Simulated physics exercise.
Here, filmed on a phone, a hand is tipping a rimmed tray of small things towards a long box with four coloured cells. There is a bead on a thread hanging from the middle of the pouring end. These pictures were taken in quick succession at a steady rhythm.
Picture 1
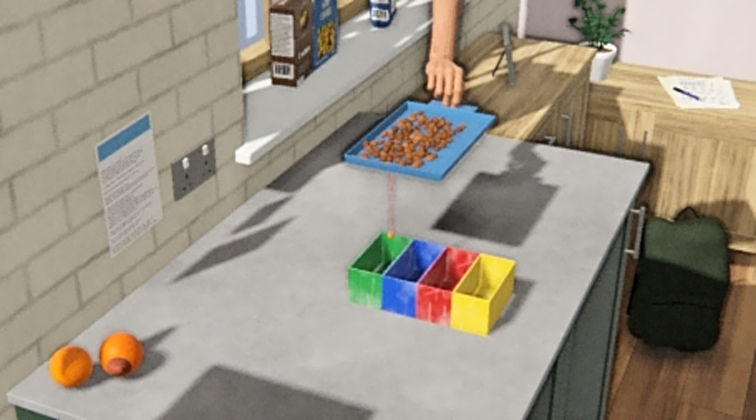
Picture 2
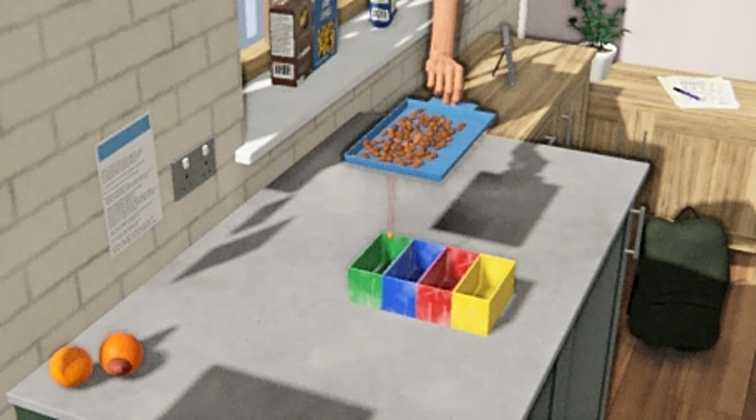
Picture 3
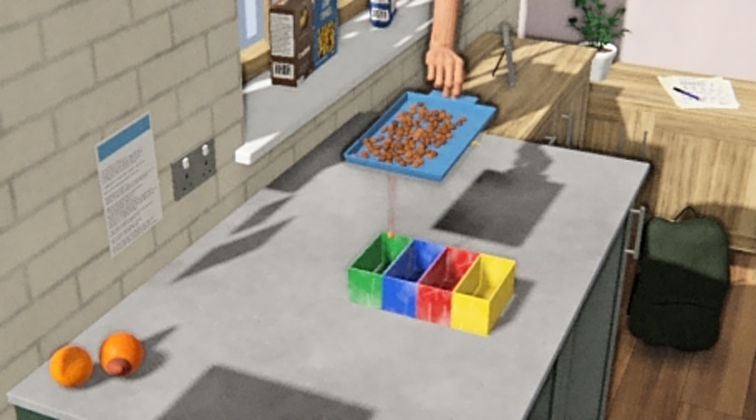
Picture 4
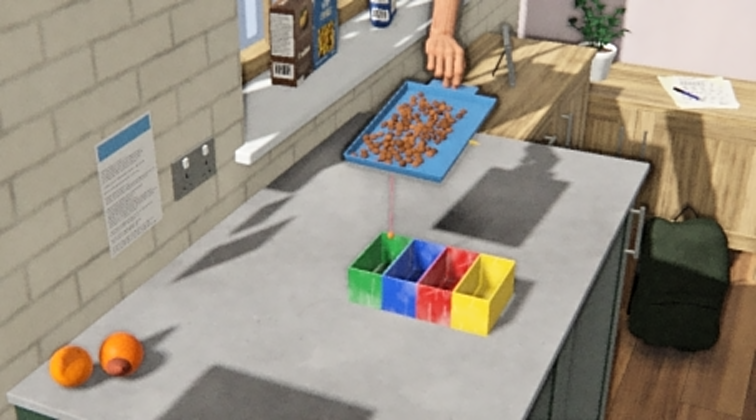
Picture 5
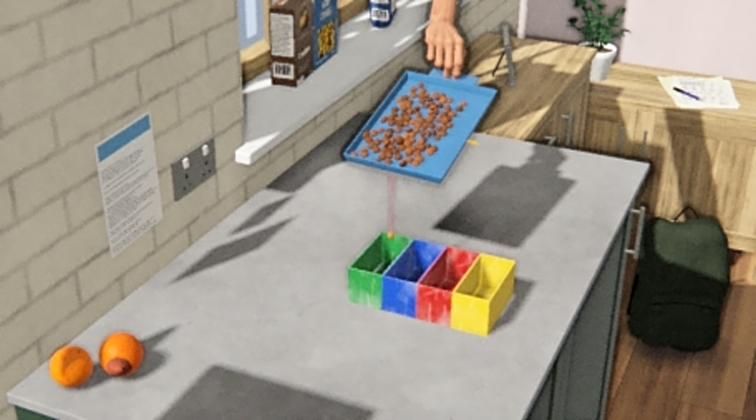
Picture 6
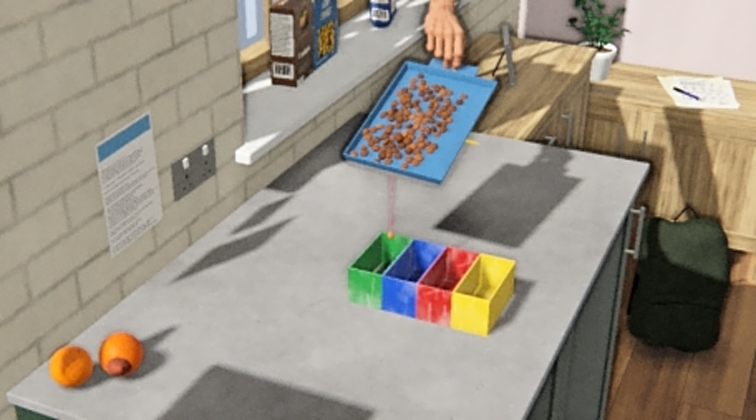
On a grey kitchen worktop, a hand holds a blue tray of small brown pieces above a box with green, blue, red and yellow cells, then gradually raises the tray's far end, steepening its slant while the pieces shift slightly.
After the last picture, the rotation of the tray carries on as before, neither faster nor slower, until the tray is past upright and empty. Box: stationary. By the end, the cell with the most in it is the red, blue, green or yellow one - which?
The blue one.
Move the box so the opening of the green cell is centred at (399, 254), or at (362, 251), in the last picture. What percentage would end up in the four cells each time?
80 %, 100 %.
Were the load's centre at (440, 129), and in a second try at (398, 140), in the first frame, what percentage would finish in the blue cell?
First try 50 %, second try 50 %.
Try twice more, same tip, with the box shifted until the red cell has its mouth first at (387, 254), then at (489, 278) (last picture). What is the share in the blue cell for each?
About 10 per cent, then about 10 per cent.
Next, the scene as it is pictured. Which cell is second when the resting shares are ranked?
Green.
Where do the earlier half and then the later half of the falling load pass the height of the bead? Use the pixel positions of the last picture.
At (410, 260) for the first part, then at (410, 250) for the others.
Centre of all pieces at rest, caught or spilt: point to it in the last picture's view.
Close to (403, 293) in the last picture.
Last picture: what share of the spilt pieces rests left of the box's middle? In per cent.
Roughly 90 in a hundred.
Just after the last frame, tray tipped steeply; almost all on the tray; just a few falling or outside the box.
A moment on, tray tipped right over; roughly a quarter on the tray; roughly a quarter in the blue cell; roughly a quarter in the green cell; about a tenth in the red cell; roughly a quarter falling or outside the box.
Further on, tray tipped past a quarter turn; roughly half in the blue cell; roughly a quarter in the green cell; about a tenth in the red cell; just a few in the yellow cell; about a tenth falling or outside the box.
When it is over, tray tipped past a quarter turn; roughly half in the blue cell; roughly a quarter in the green cell; about a tenth in the red cell; just a few in the yellow cell; about a tenth outside the box.
